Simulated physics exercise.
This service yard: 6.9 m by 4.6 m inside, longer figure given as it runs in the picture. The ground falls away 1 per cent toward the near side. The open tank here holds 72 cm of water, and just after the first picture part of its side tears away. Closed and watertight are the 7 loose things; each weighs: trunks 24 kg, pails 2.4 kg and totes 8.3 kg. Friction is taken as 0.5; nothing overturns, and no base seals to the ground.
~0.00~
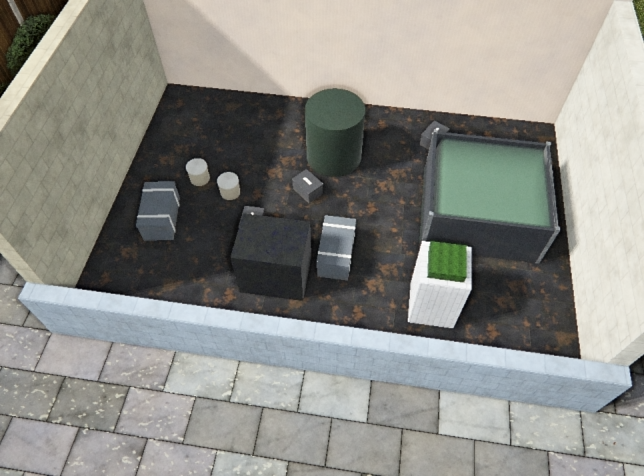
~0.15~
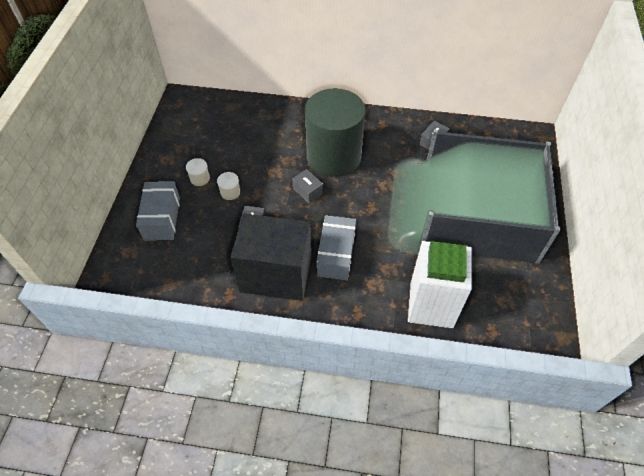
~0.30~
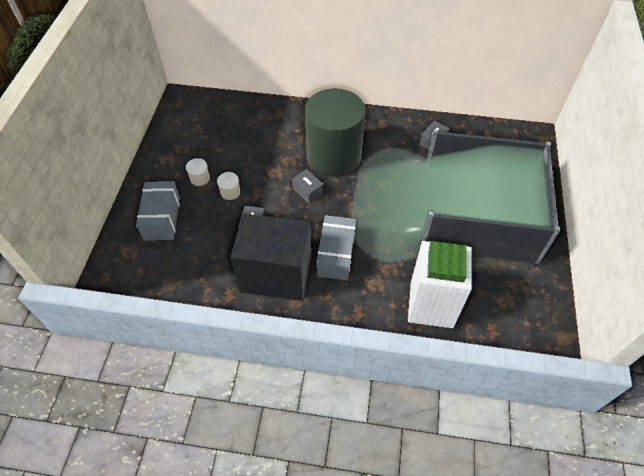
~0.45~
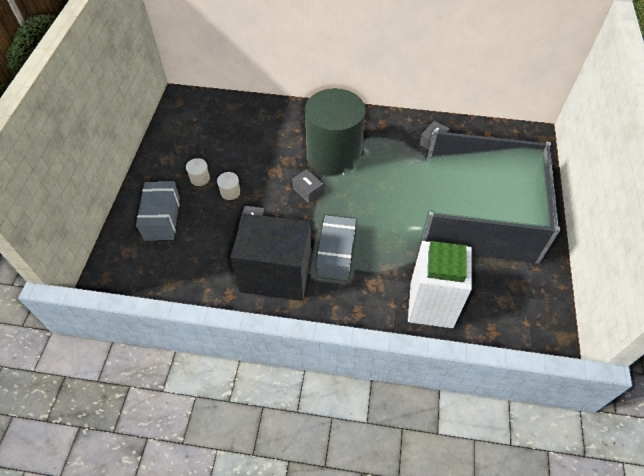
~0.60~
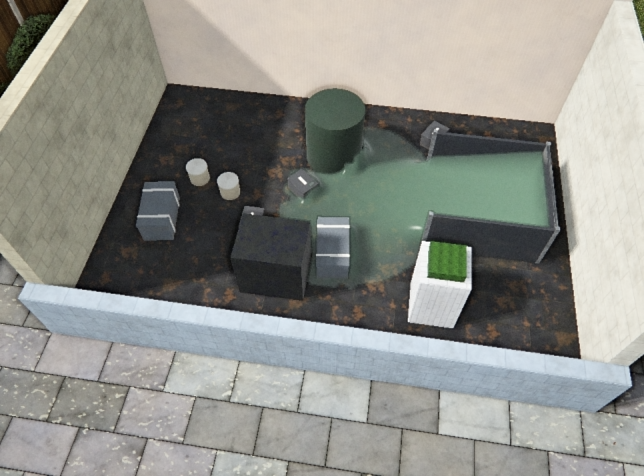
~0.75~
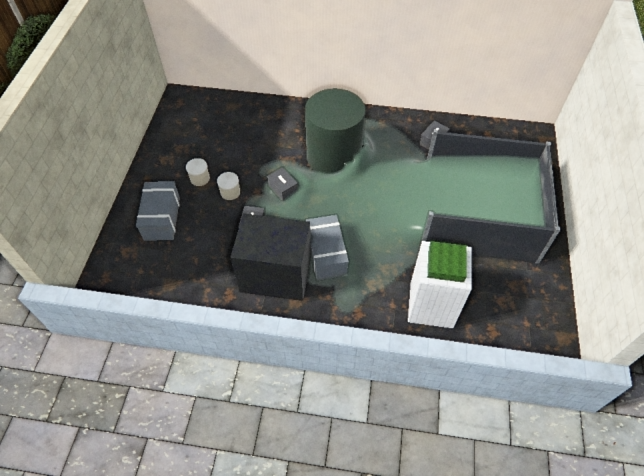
In this clip, the left side of an open tank in a walled yard gives way and greenish water spreads leftward across the dark ground, reaching a green cylinder and shifting a small grey box and a silver-banded grey container slightly left.
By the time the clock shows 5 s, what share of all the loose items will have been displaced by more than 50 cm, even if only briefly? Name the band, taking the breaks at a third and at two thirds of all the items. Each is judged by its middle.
The answer is the top band, two thirds or more.
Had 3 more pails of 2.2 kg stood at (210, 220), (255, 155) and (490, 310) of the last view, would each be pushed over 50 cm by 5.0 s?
Order as listed: Beyond half a metre / beyond half a metre / inside half a metre.
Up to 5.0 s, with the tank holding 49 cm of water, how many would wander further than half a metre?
The count would be 5.
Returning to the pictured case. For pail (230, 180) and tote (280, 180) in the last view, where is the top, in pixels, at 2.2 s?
First one near (128, 154), second near (151, 156).
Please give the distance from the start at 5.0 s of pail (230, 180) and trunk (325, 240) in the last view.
Taking them in turn, I get 250 cm for the first and 60 cm for the second.
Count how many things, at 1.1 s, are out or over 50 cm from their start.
By that time the total stands at 1.
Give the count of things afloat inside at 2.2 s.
Count: 4.
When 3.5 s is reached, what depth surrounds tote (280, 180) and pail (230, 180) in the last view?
9 and 11 cm.
After 1.1 s 1 of 7 are over 50 cm from their spots; 0 afloat.
After 2.2 s 5 of 7 are over 50 cm from their spots; 4 afloat.
After 3.5 s 5 of 7 are over 50 cm from their spots; 4 afloat.
After 5.0 s 6 of 7 are over 50 cm from their spots, and 6 have been at some point; 6 afloat.
